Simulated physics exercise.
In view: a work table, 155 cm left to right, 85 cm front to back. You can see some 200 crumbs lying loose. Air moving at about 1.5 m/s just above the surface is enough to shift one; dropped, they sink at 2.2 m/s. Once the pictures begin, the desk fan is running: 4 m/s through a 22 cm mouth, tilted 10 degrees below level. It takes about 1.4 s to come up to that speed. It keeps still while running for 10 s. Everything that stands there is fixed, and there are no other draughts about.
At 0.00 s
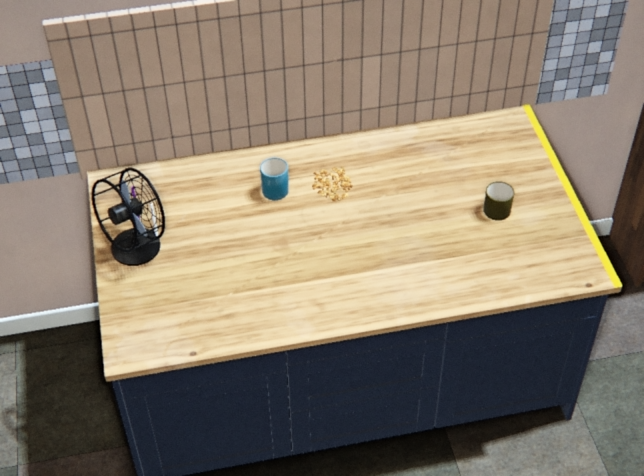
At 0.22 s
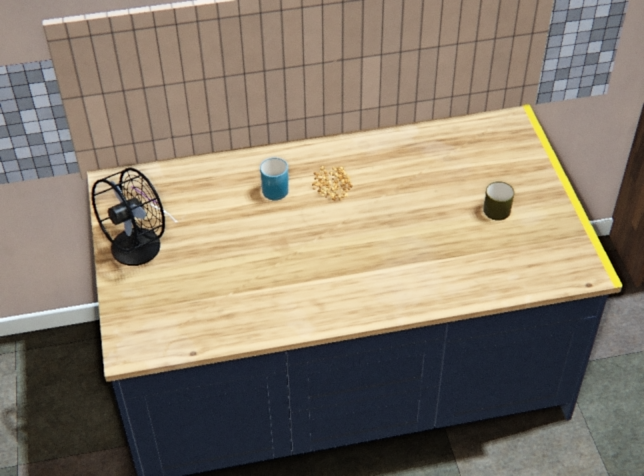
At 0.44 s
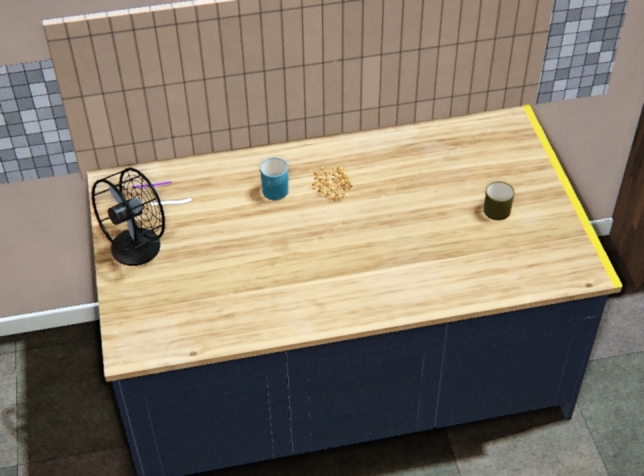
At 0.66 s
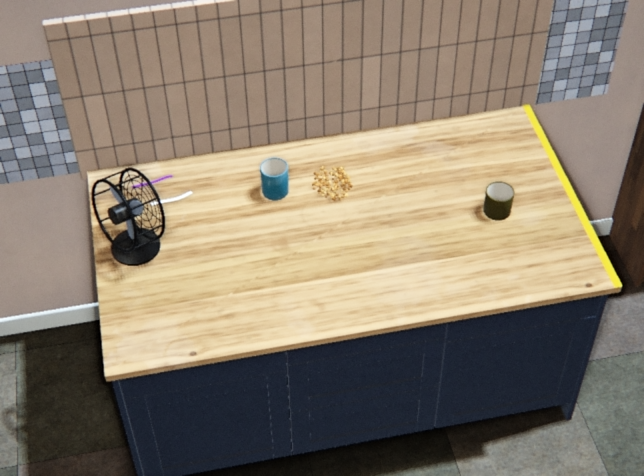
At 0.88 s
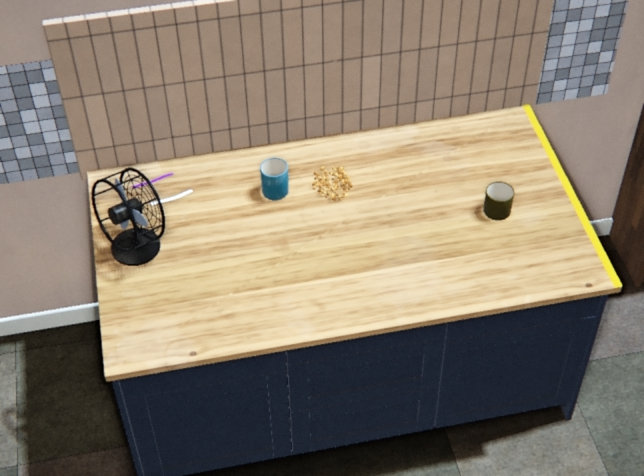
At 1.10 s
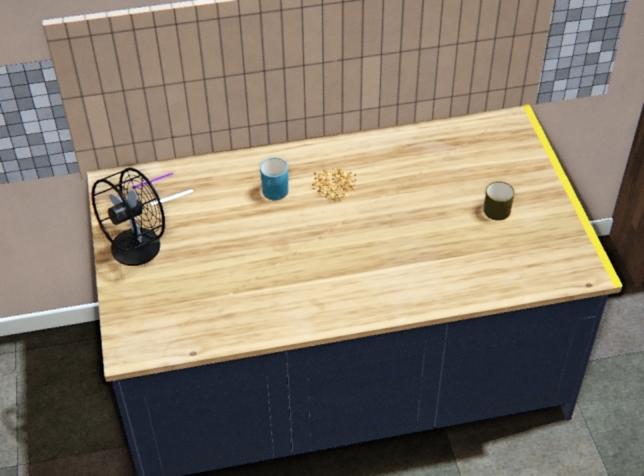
The clip opens on a wooden worktop with a black desk fan at the left, a loose patch of crumbs and two round containers, blue and dark. Purple and white streamers then stretch out rightward from the fan and waver, and finally a few crumbs shift slightly while most stay put.
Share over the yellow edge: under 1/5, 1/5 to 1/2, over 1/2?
The count over that edge is going to pass the halfway mark.
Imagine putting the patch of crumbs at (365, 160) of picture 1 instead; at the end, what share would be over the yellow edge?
In that case I'd expect around 100 percent.
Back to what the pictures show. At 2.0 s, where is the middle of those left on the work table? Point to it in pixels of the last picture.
I'd aim at pixel (380, 170) or close to it.
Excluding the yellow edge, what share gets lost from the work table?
About 0 %.
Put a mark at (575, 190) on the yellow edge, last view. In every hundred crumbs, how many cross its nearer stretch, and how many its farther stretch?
0 % nearer, 70 % farther.
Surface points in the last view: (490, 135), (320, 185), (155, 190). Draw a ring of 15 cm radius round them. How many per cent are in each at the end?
I would say some 2 %, 30 % and 0 % respectively.
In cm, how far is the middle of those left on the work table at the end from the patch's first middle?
Roughly 5 centimetres.
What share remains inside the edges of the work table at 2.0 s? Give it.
Some 90 percent are still there.
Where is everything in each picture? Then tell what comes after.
In the first picture, the middle of the crumbs is near (335, 183), none has stirred yet and the mouth of the desk fan is at (128, 210).
In the second picture, the middle of the crumbs is near (335, 183), none has stirred yet and the yellow edge is centred on (572, 188).
In the third picture, the middle of the crumbs is near (335, 183), none has stirred yet, the top of a mug is at (274, 167) and the top of a mug is at (500, 191).
In the fourth picture, the middle of the crumbs is near (335, 183) and none has stirred yet.
In the fifth picture, the middle of the crumbs is near (335, 183) and none has stirred yet.
In the sixth picture, the middle of the crumbs is near (334, 185), the farthest in sight from the desk fan is at (355, 175) and about 10 % have left their places.
After 2.0 s, 98 % are on the move or not yet settled, 8 % are over the yellow edge; the middle of those still in play is near (397, 166).
After 3.2 s, 50 % are on the move or not yet settled, 52 % are over the yellow edge; the middle of those still in play is near (334, 175).
After 5.5 s, 39 % are on the move or not yet settled, 61 % are over the yellow edge; the middle of those still in play is near (332, 174).
After 10.0 s, at the end, 69 % are over the yellow edge; the middle of those still in play is near (327, 175).
